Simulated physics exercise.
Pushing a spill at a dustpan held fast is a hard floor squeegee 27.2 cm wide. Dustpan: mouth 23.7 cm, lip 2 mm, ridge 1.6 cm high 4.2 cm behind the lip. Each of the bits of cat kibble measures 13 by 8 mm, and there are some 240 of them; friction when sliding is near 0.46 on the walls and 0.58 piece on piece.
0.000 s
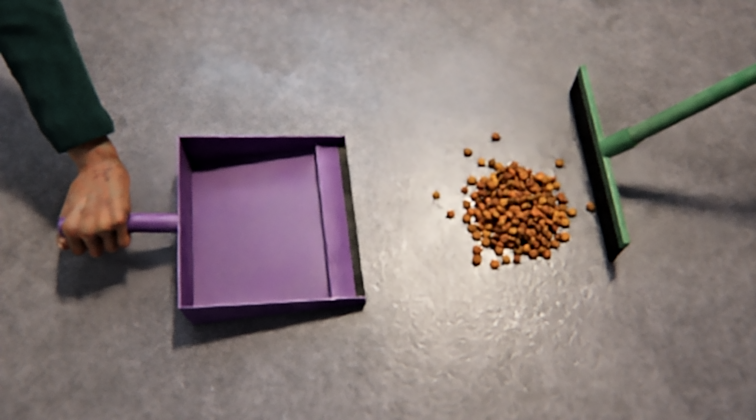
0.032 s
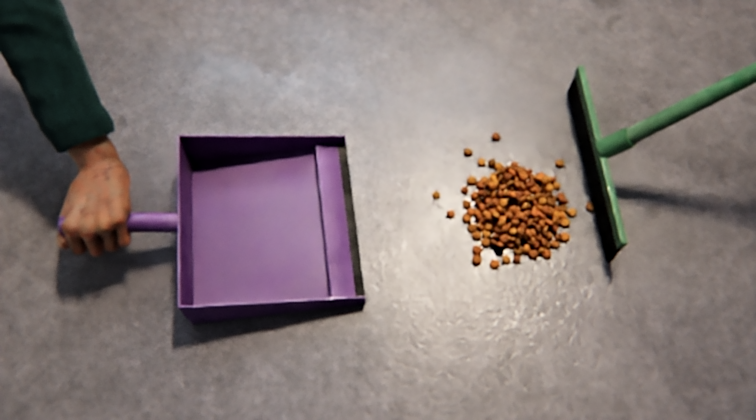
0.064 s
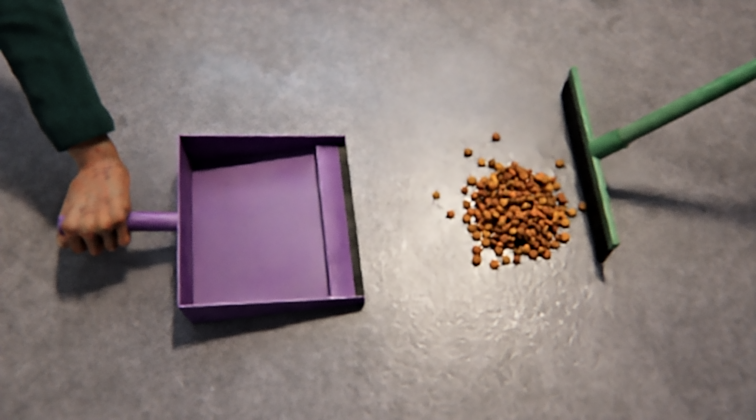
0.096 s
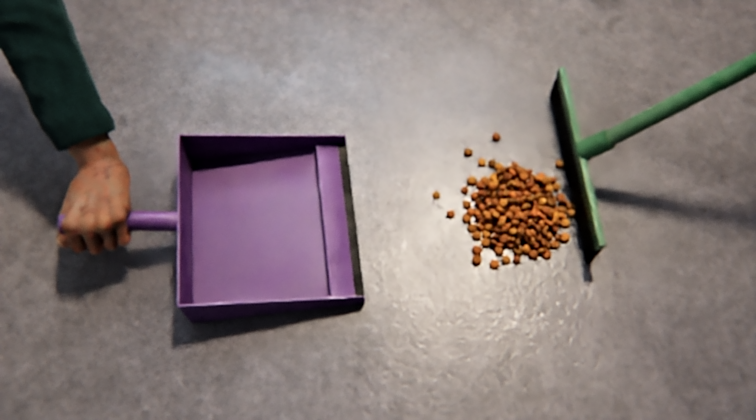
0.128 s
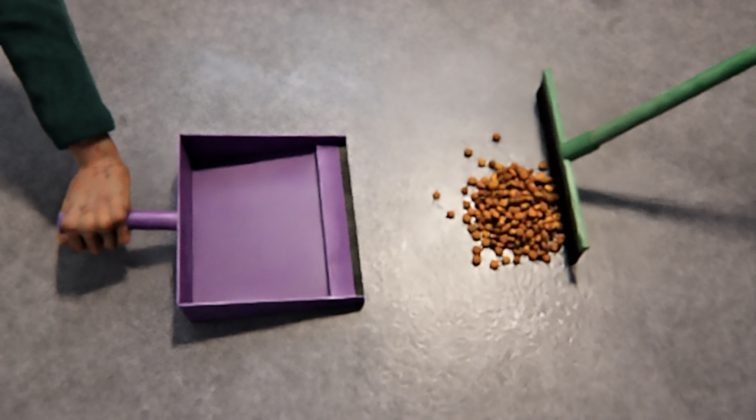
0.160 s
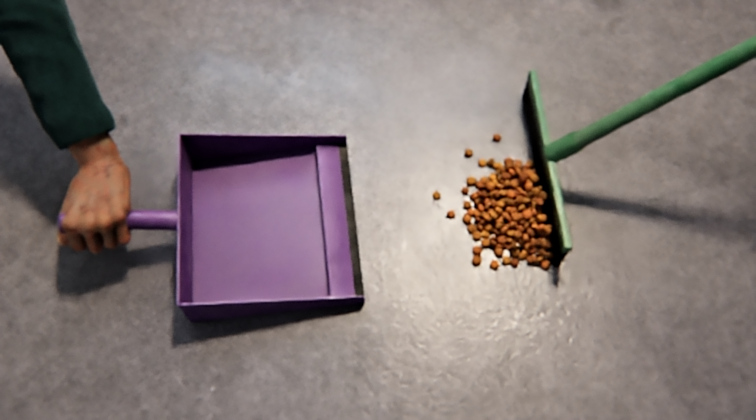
On a grey floor, a green squeegee moves left and pushes into brown kibble beside a hand-held purple dustpan.
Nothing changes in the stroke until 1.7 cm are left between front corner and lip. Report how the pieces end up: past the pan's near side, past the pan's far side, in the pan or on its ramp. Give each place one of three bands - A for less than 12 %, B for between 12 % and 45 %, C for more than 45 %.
As I see it, past the pan's near side: A minor share. Past the pan's far side: A minor share. In the pan or on its ramp: A major share.
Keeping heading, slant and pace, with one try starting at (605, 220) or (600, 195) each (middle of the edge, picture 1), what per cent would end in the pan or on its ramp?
The two tries give about 50 % and about 55 %.
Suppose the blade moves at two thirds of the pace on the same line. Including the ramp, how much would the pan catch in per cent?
Then roughly 50 per cent.
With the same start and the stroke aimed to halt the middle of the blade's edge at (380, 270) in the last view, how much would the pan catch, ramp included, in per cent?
That would come to near 40 percent.
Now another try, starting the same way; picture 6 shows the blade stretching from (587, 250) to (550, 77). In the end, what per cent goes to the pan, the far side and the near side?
That ends as pan 45, far 0, and near 5.
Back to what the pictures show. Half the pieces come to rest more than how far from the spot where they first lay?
I'd say close to 24 cm.
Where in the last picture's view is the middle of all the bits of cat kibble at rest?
Est. centre at rest: (350, 221) px.
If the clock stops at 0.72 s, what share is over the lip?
I'd say around 60 in a hundred has made it so far.
After 0.34 s, middle of the blade 14 cm from the lip; 0 % over the lip, far side 0 %, near side 0 %.
Then, at 0.47 s, middle of the blade 6 cm from the lip; 5 % over the lip, far side 0 %, near side 5 %.
After 0.72 s, middle of the blade 2 cm from the lip; 60 % over the lip, far side 5 %, near side 5 %.
In the end, at 1.2 s, near side 5 %, far side 5 %, pan 60 %, in front of the lip or behind the blade 35 %.
